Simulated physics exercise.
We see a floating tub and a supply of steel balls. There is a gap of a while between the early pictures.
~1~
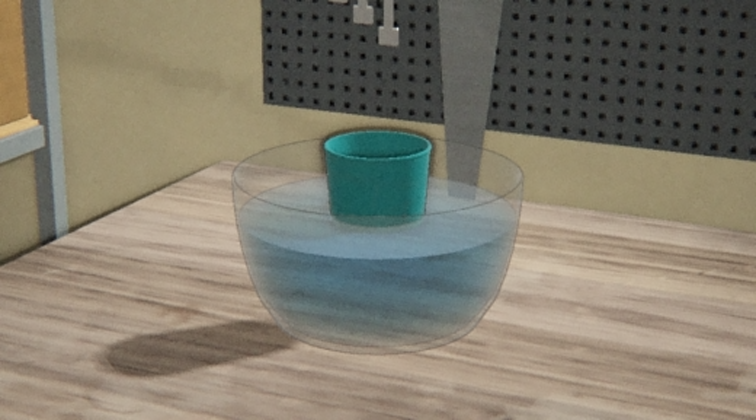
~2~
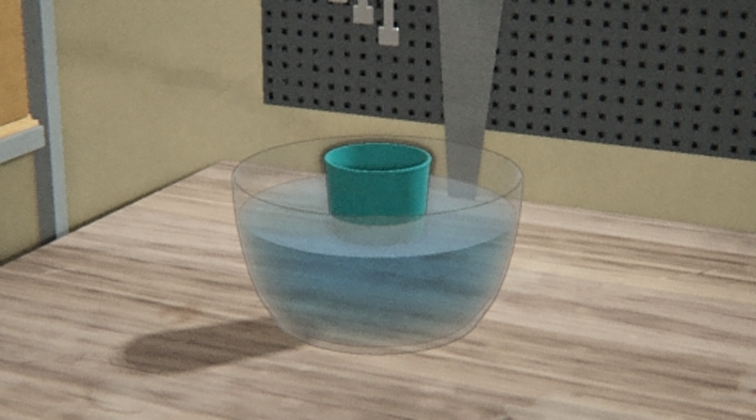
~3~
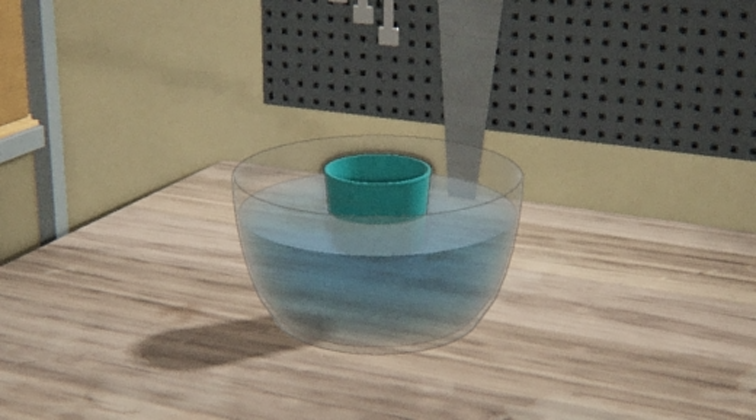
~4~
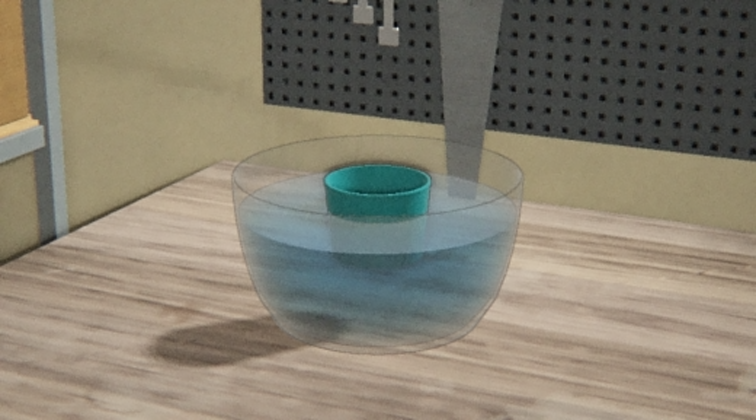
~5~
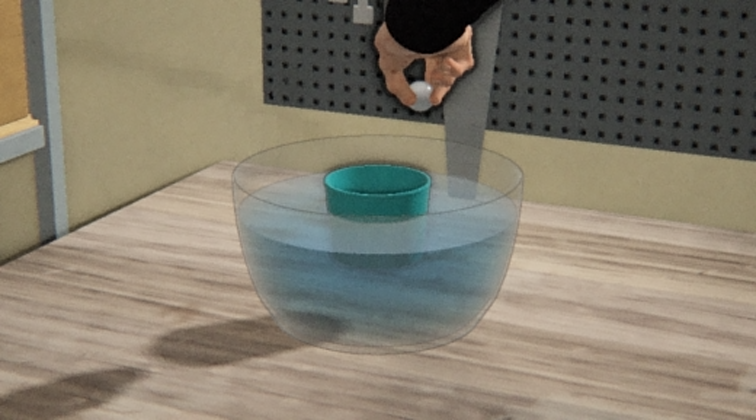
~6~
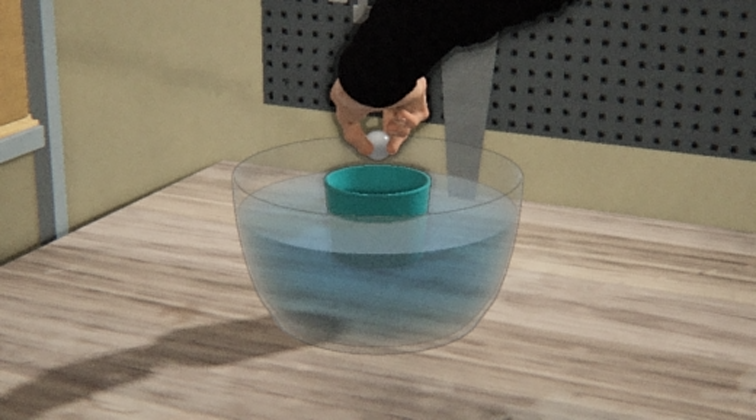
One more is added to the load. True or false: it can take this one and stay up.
True.
Soon after, the steel ball is in and the tub dips.
Later, it steadies; about a fifth of its side above the surface.
In the end, the tub floats; about a fifth of its side above the surface.
